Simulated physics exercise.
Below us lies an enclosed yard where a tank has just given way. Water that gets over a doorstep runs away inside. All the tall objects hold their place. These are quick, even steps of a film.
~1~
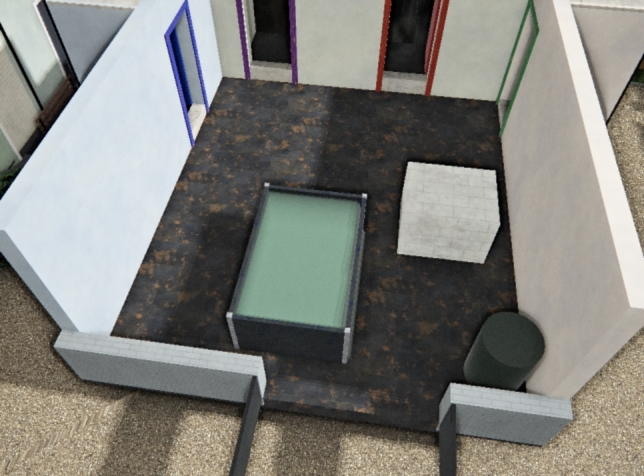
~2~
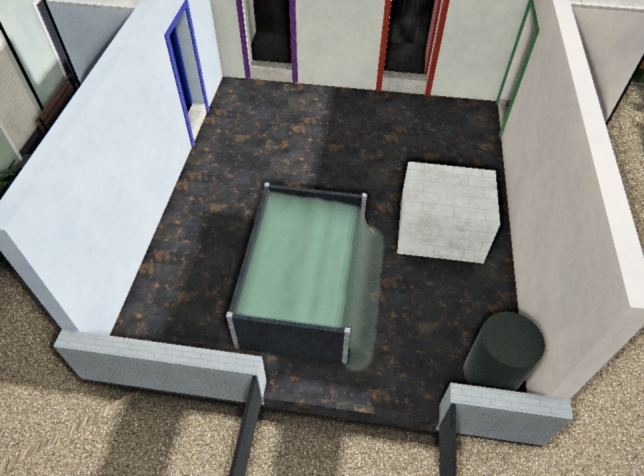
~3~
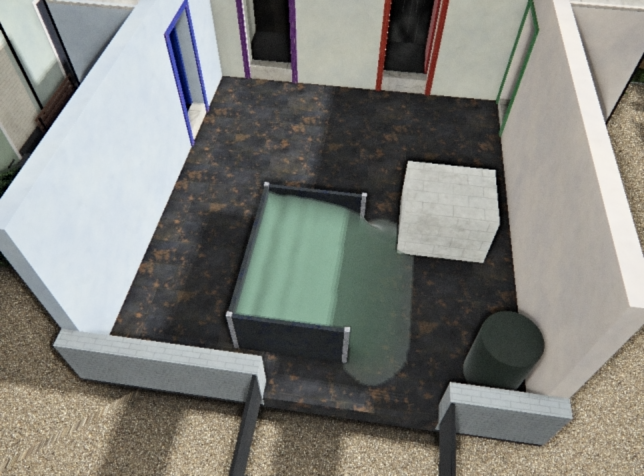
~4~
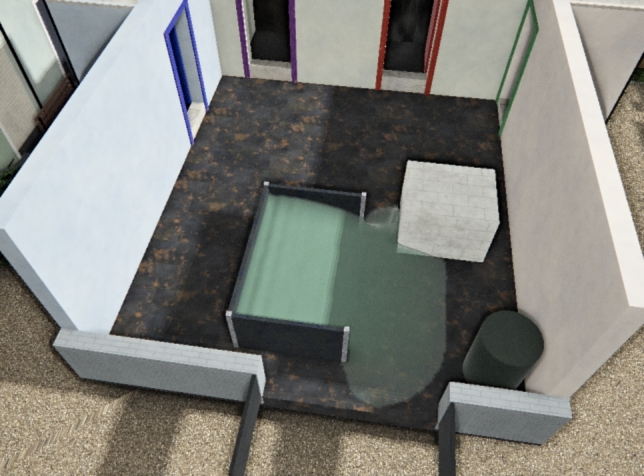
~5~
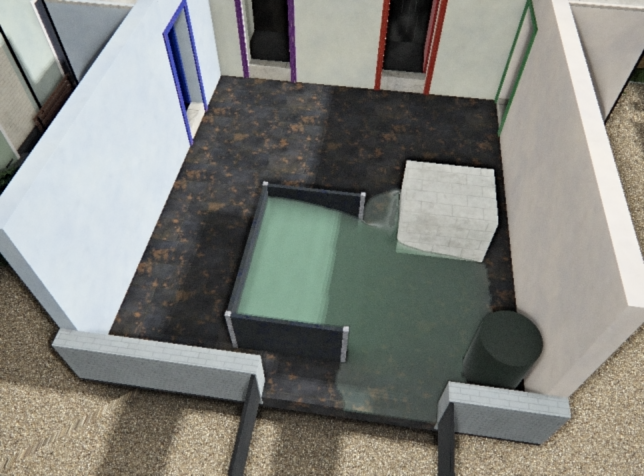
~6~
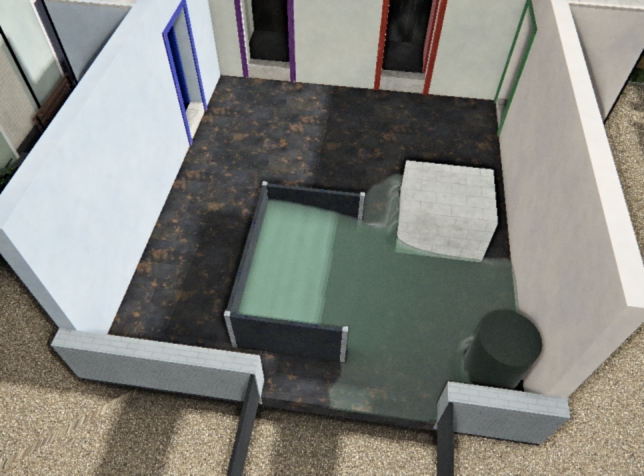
We see green water held in a dark-walled tank inside a walled yard, then its right side opens and the water pours out, spreading rightward across the dark floor around a pale block and up to a dark cylinder.
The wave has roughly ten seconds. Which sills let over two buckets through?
The red door admits no more than that; the blue door admits no more than that; the green door admits no more than that; the purple door admits no more than that.
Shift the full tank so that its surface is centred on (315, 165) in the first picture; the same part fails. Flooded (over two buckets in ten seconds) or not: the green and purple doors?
In short: The green door takes more; the purple door takes less.
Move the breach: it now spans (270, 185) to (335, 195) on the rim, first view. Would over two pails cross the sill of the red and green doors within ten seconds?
The red one holds, the green one floods.
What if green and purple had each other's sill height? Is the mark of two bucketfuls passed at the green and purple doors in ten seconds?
One by one: Green is under, purple lets less in.
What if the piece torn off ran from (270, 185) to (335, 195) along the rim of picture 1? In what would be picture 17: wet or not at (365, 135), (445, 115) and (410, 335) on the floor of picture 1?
As listed: Wet, awash, dry.
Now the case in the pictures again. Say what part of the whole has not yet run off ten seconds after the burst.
Some 68 per cent.
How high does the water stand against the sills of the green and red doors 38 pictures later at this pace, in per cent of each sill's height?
In turn 60 and 20 per cent.
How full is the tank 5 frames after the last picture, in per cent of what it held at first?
About 36 per cent.
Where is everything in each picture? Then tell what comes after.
The first frame shows still water in the tank at (303, 254).
In the second frame, the front is at (366, 229), out from the gap at (353, 279).
In the third frame, water pours out at (352, 281) and has run to (388, 225).
In the fourth frame, water pours out at (352, 282) and has run to (396, 209).
In the fifth frame, the front is at (397, 191), out from the gap at (351, 283).
In the sixth frame, water pours out at (350, 283) and has run to a hidden place.
A moment on, water covers 30 % of the floor; the red door not reached, the blue door not reached, the green door not reached, the purple door not reached.
Next, water covers 50 % of the floor; the red door wet at the sill, nothing in, the blue door not reached, the green door not reached, the purple door not reached.
Then, water covers 60 % of the floor; the red door wet at the sill, nothing in, the blue door not reached, the green door under two buckets in, the purple door wet at the sill, nothing in.
Later, water covers 70 % of the floor; the red door wet at the sill, nothing in, the blue door wet at the sill, nothing in, the green door under two buckets in, the purple door wet at the sill, nothing in.
In the end, water covers 95 % of the floor; the red door wet at the sill, nothing in, the blue door wet at the sill, nothing in, the green door under two buckets in, the purple door wet at the sill, nothing in.
